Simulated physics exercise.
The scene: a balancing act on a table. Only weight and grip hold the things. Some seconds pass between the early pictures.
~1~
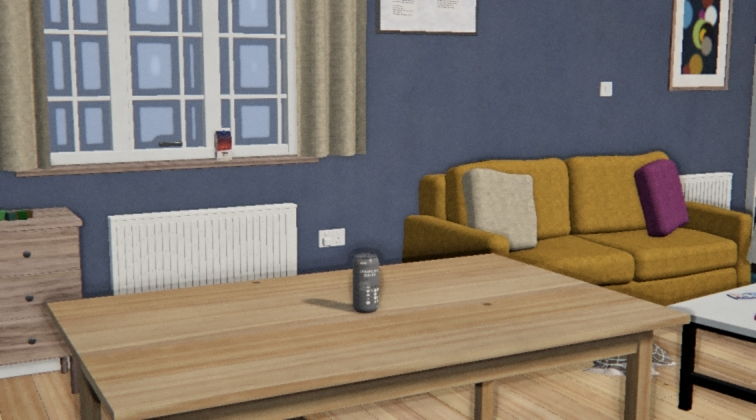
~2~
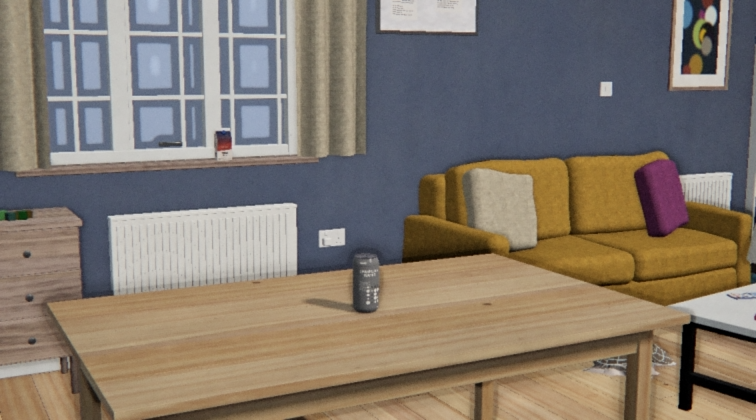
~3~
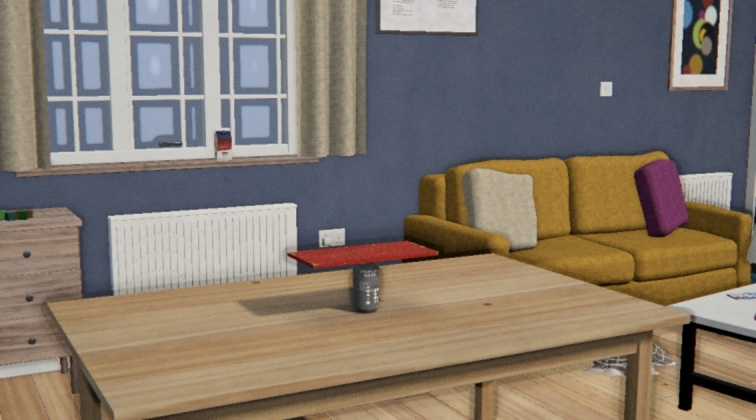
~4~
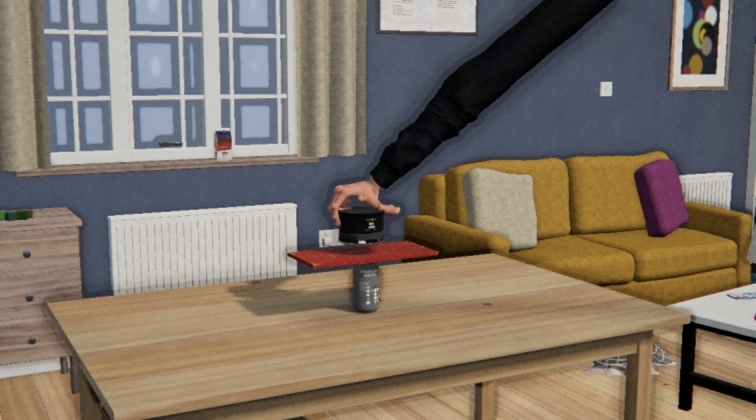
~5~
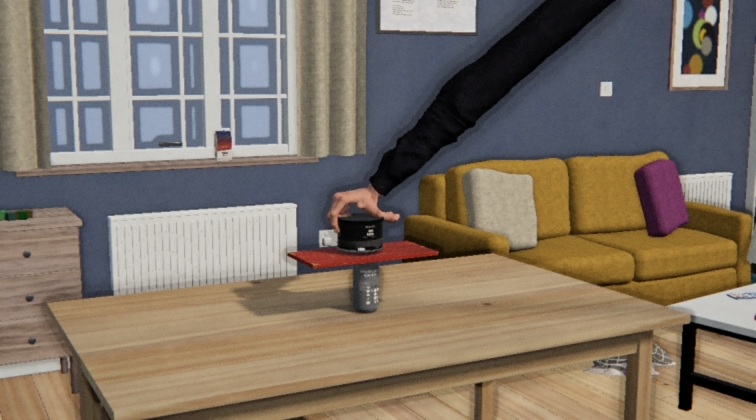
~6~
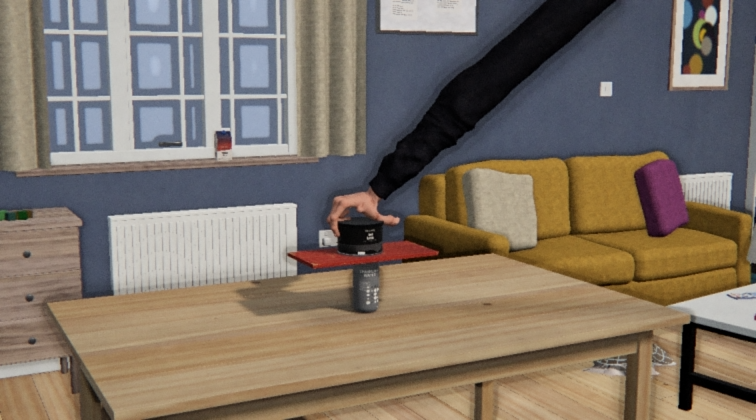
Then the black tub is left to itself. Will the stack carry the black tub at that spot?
The stack holds.
Then, 0.20 s on from there, no change.
Then, 0.40 s on from there, black tub resting near (360, 237).
In the end, all 3 unmoved. At the end, from the last picture's camera, black tub near (360, 237). The stack stays up.
